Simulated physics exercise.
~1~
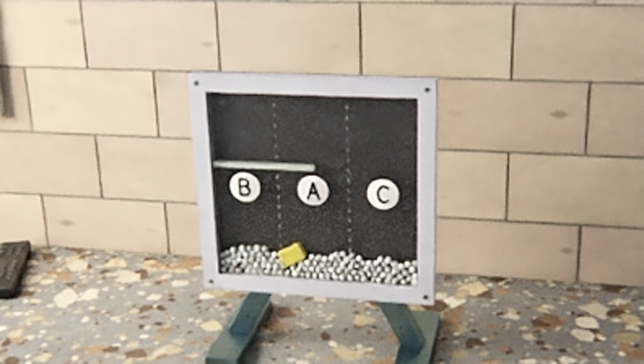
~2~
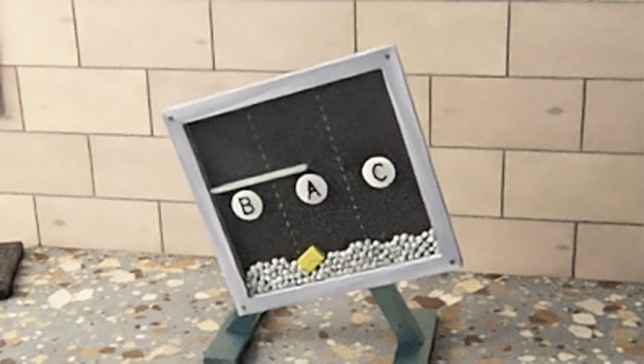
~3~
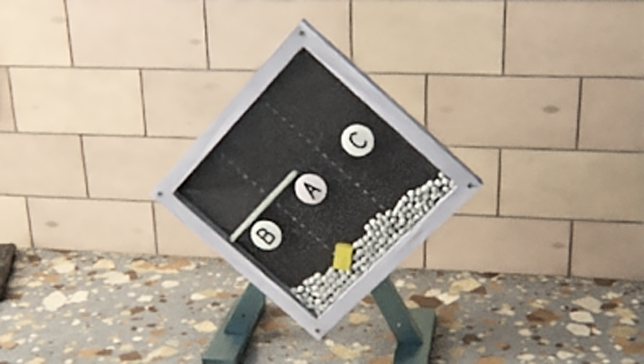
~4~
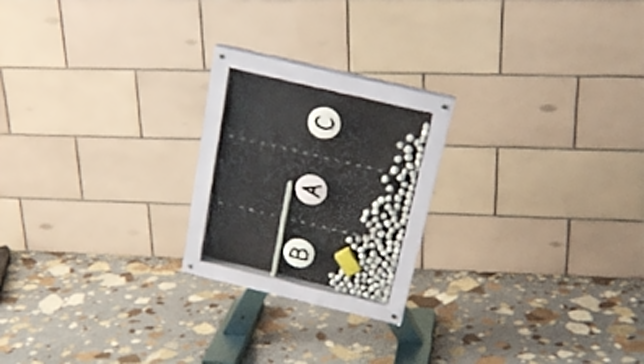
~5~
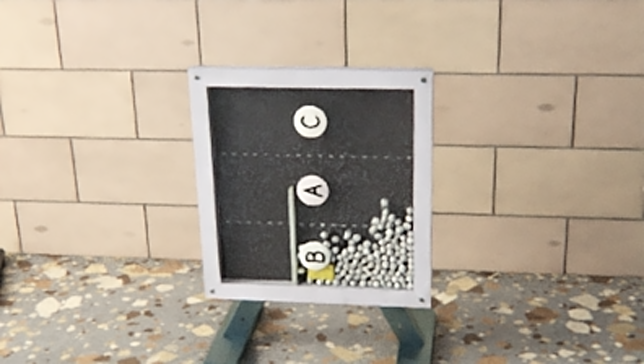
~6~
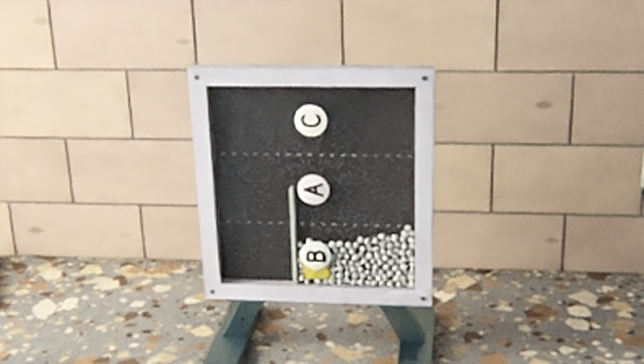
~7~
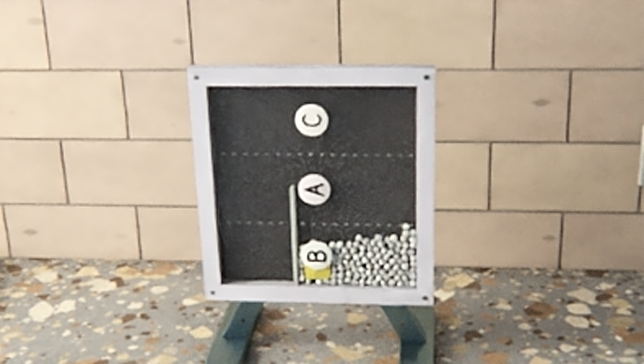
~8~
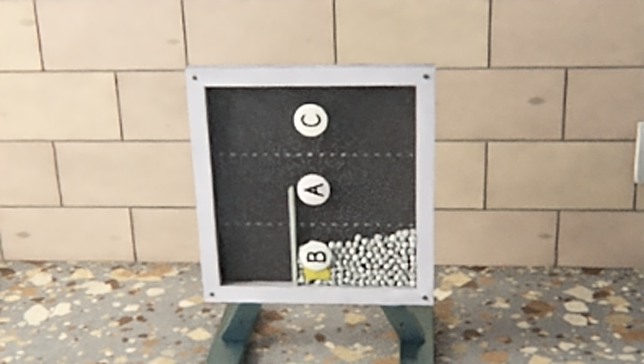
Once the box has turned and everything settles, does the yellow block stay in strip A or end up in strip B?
The yellow block ends up in strip B. It rests at the bottom beside the pale bar, with the white beads piled to its right.
A framed box turns anticlockwise, and its white beads and yellow block settle in strip B.
